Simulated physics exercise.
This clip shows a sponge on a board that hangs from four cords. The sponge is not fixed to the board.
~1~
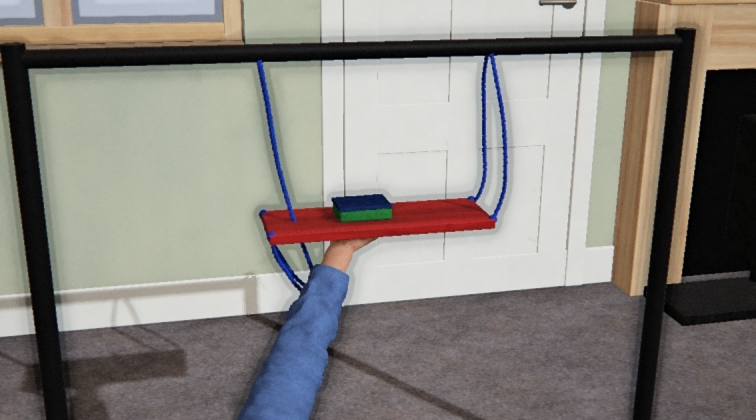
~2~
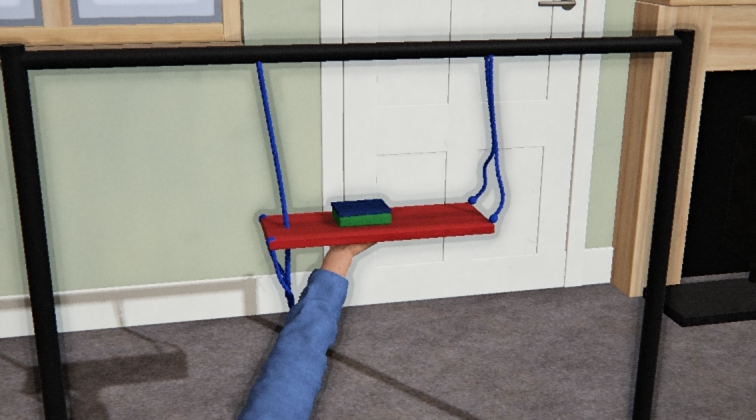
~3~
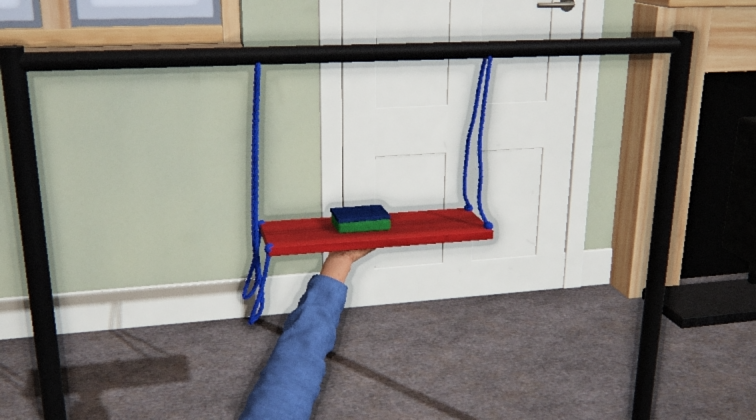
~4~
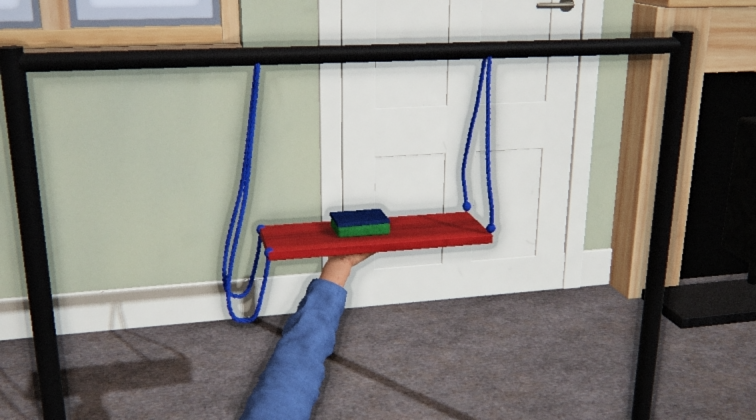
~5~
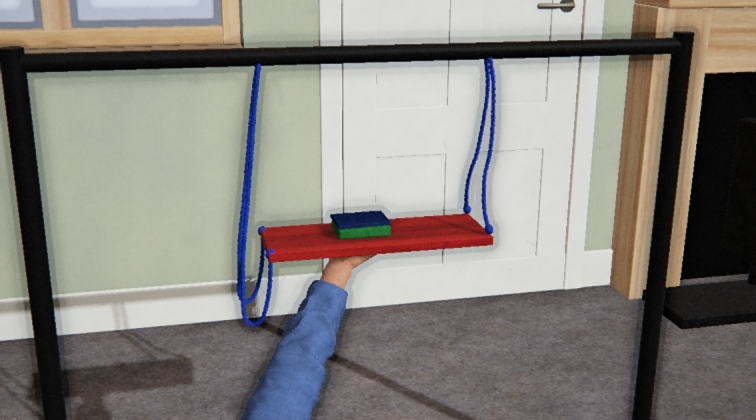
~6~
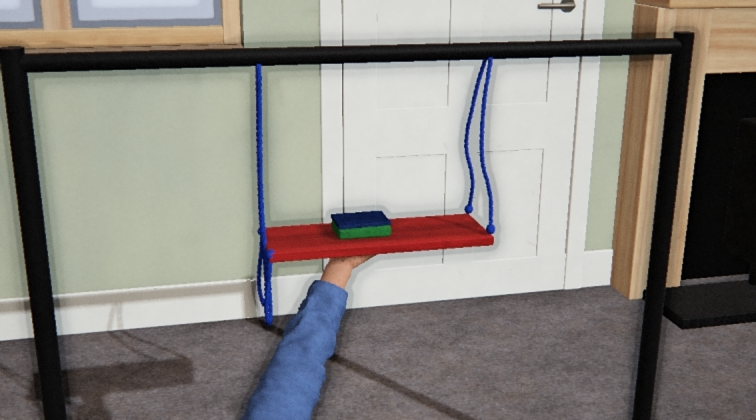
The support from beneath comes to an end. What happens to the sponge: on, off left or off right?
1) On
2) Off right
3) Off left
The answer is 3.
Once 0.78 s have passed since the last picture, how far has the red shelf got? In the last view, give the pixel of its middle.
(388, 282), or close to it.
Then, 0.78 s on from there, board tipped 30° down to the left; sponge on the floor.
Then, 1.40 s on from there, board tipped 41° down to the left; sponge on the floor.
In the end, board tipped 42° down to the left; sponge on the floor. The sponge slides off to the left.
